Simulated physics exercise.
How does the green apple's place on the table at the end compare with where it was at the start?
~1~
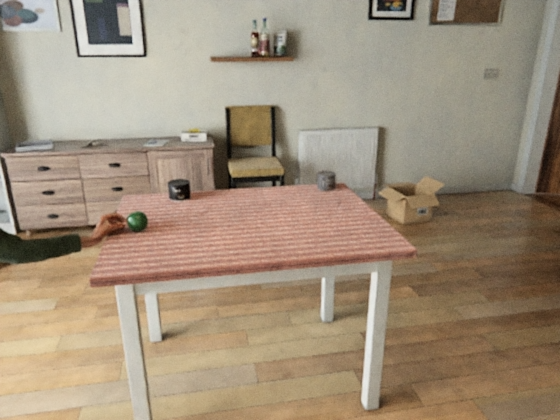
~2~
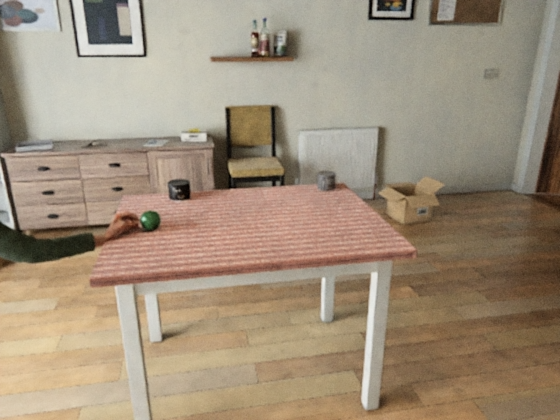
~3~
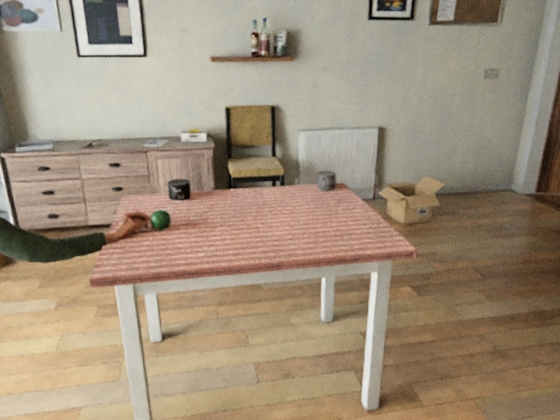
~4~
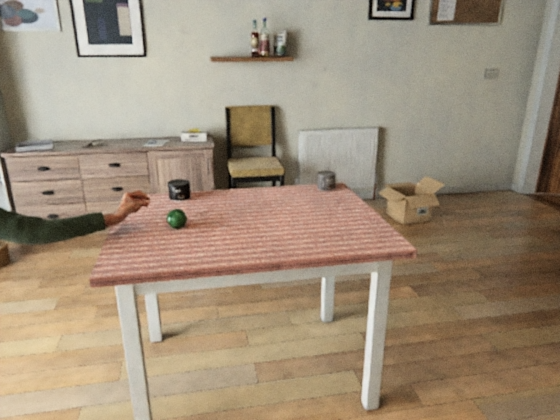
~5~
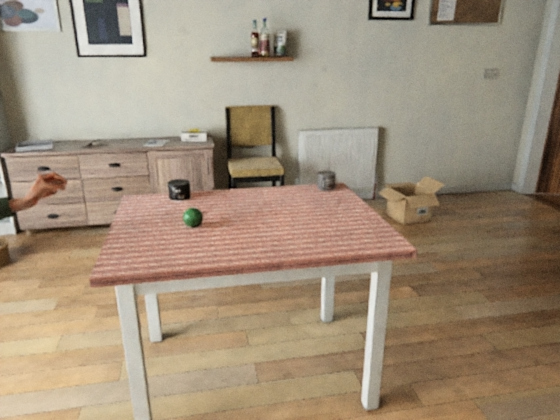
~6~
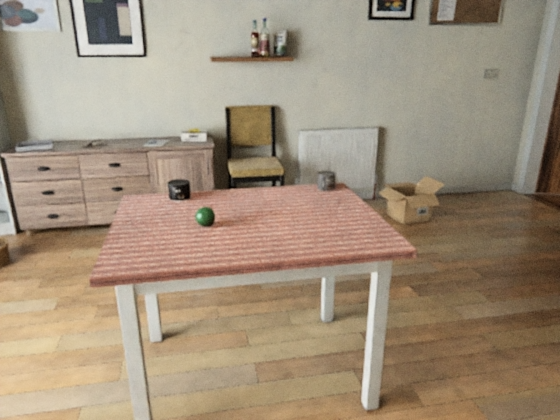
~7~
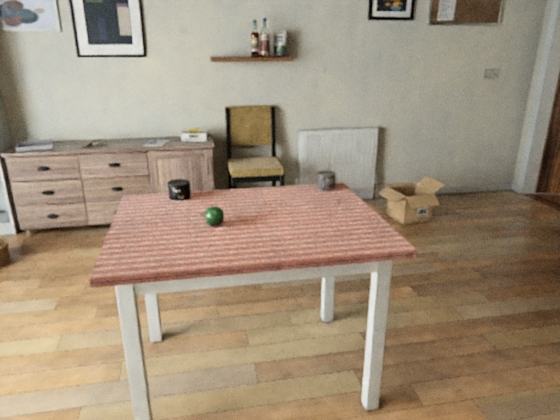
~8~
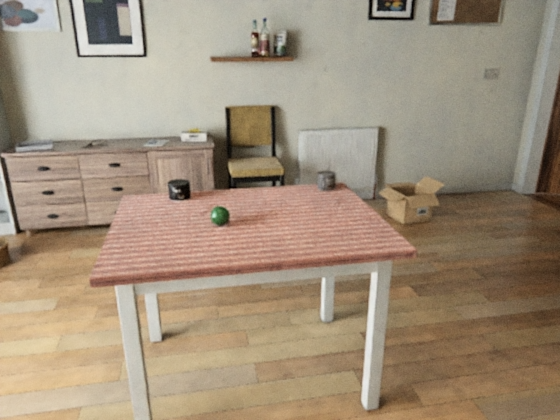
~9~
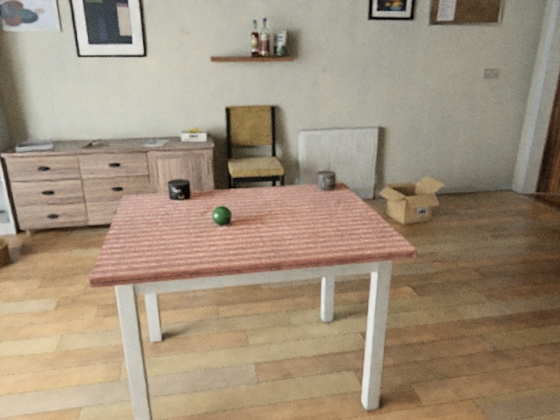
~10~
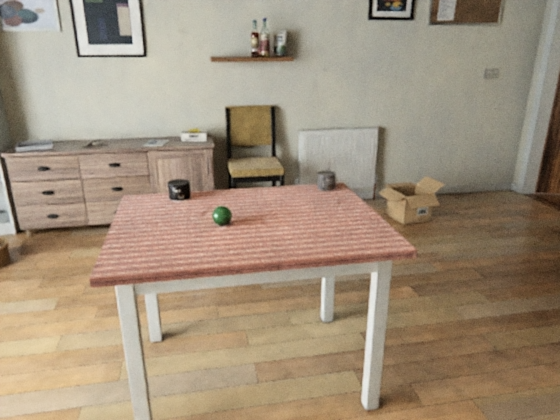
It started near the left edge of the table beside the hand, and it ended farther to the right, nearer the middle of the tabletop and just past the black tub.
A hand pushed a green apple to the right across a table with a striped red cover, then let go and drew back out of view. The apple kept moving a little farther, slowed, and came to rest still on the table.
